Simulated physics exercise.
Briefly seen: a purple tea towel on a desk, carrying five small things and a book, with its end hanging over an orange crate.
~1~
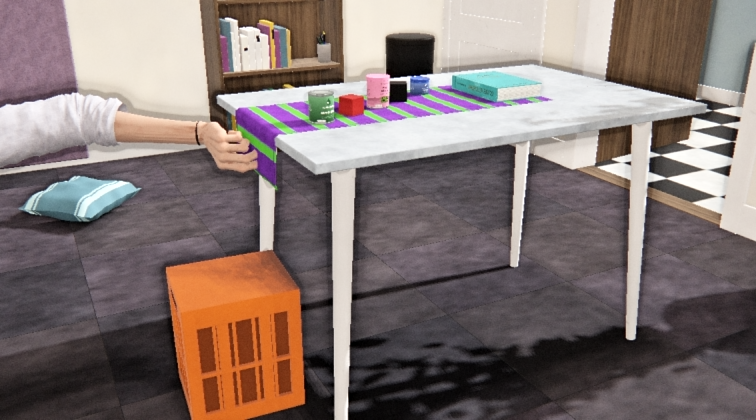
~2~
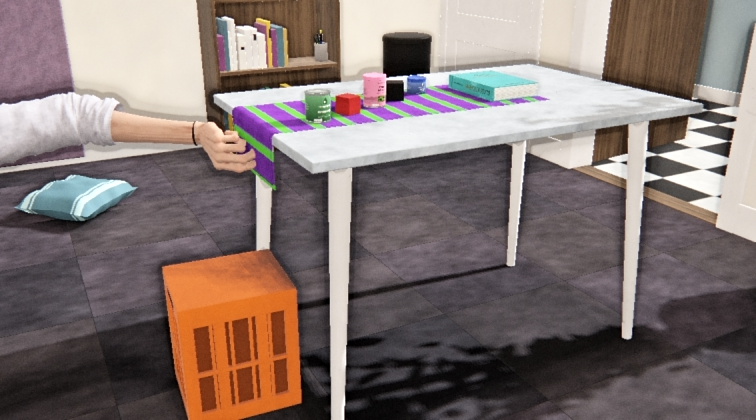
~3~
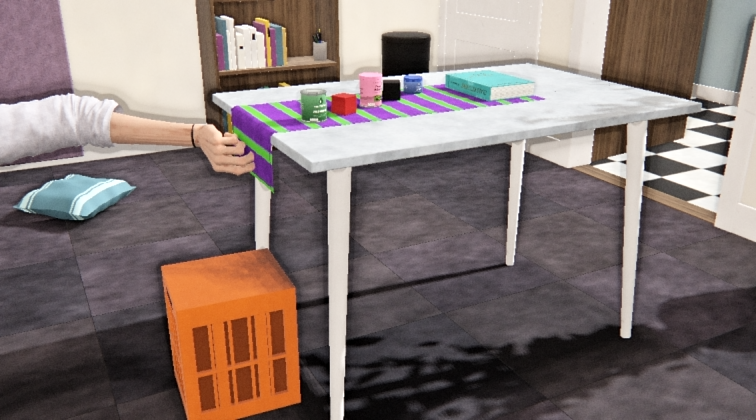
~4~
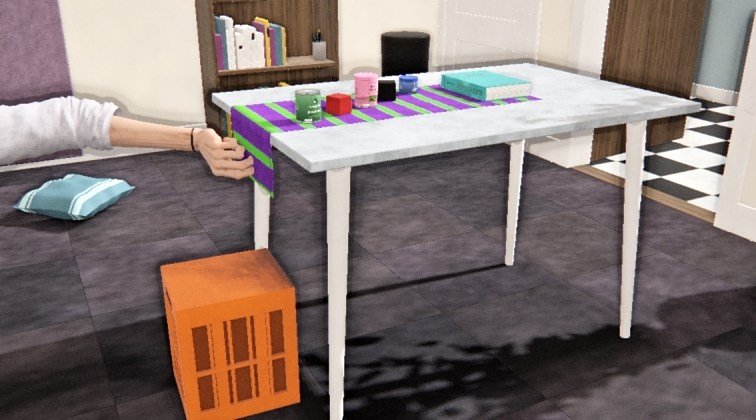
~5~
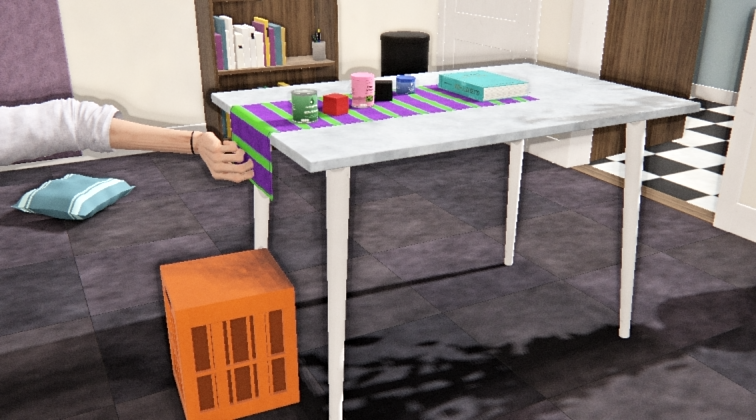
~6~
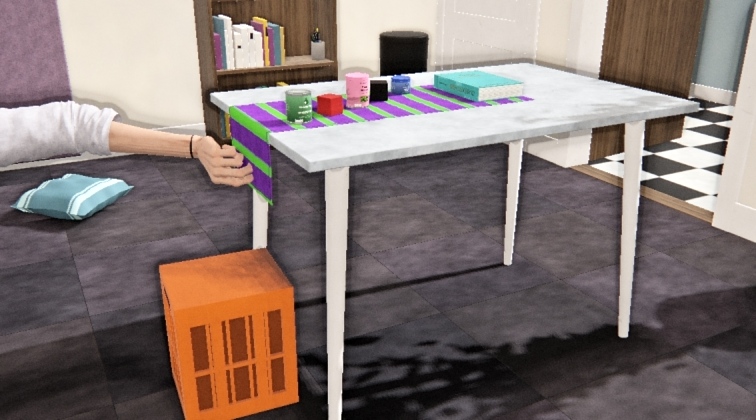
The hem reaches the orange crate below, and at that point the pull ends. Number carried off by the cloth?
Two.
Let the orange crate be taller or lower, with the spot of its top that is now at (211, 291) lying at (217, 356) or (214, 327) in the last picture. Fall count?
Counting them gives 4 and 3.
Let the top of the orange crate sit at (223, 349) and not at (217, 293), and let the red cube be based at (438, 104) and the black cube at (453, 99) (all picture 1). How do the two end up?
As for the red cube, it stays in place; as for the black cube, it stays in place.
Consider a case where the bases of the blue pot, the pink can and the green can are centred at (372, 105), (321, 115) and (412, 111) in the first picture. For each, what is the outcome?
Note: Blue pot kept on top; pink can lost; green can kept on top.
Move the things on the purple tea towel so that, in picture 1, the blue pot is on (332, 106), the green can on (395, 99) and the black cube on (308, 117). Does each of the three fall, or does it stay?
The blue pot falls; the green can remains up; the black cube tumbles off.
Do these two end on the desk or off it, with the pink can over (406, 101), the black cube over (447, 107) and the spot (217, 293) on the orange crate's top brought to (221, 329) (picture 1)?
Result - the pink can stays put, and the black cube stays put.
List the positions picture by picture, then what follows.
Hem (278, 191); green can (321, 92); red cube (351, 96); pink can (378, 76); black cube (398, 82); blue pot (420, 78); top of the crate (217, 293), in the first frame.
Hem (276, 190); green can (317, 91), in the second frame.
Hem (274, 193); red cube (344, 95), in the third frame.
Hem (273, 198); pink can (366, 75); top of the crate (212, 291), in the fourth frame.
Hem (273, 201); black cube (384, 81), in the fifth frame.
Hem (272, 205); green can (298, 92); red cube (330, 96); pink can (357, 75); black cube (379, 82); blue pot (401, 77), in the sixth frame.
Soon after, hem near (253, 230); green can gone.
After that, hem on the crate; green can and red cube gone.
In the end, hem on the crate; green can and red cube gone. The desk loses two.
